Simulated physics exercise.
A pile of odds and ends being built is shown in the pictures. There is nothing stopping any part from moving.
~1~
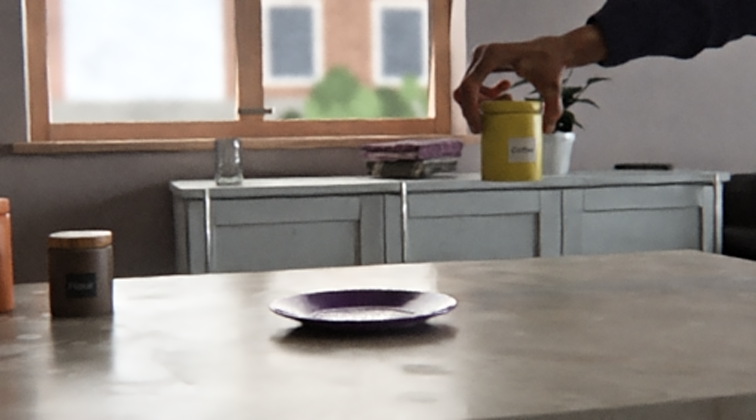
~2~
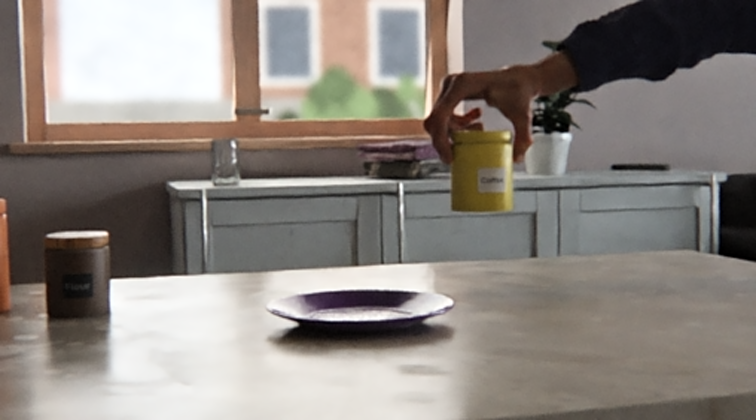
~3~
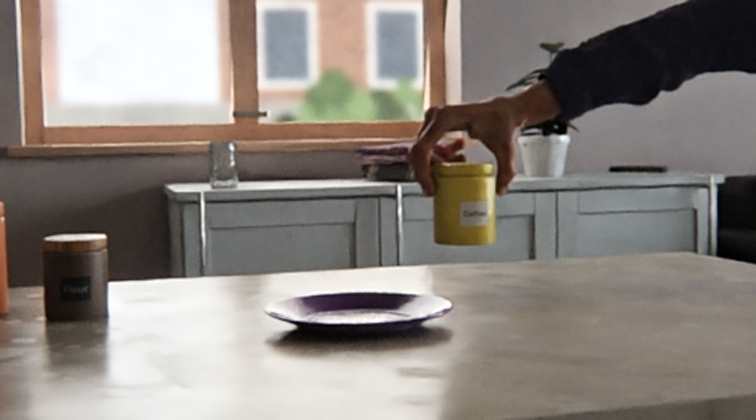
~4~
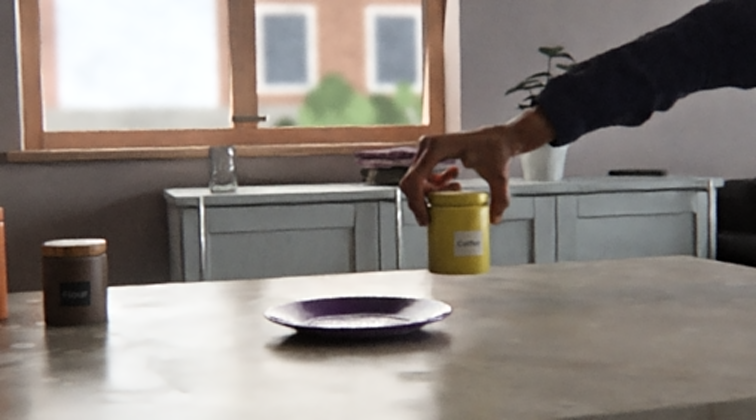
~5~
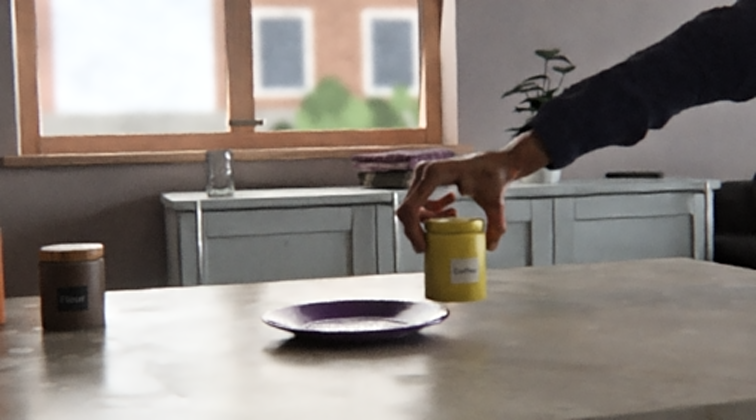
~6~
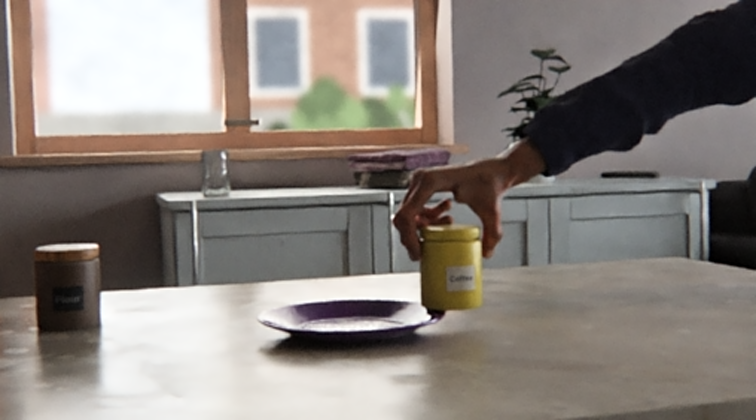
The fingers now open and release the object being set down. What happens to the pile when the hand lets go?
The pile tips over.
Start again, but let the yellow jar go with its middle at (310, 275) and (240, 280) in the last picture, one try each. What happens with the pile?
Case 1: Stable. Case 2: Collapse.
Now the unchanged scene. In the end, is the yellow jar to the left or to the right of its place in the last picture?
Looks like it moves off to the right.
Then, 0.20 s after the last picture, yellow jar tipped 27° from how it was near (467, 276).
Then, 0.40 s after the last picture, yellow jar now fallen.
Then, 0.80 s after the last picture, nothing new.
Then, 2.30 s after the last picture, yellow jar resting near (520, 291).
At rest, fallen, yellow jar; the other 3 in place. Seen from the same camera at the end, yellow jar near (523, 291). The pile comes apart.
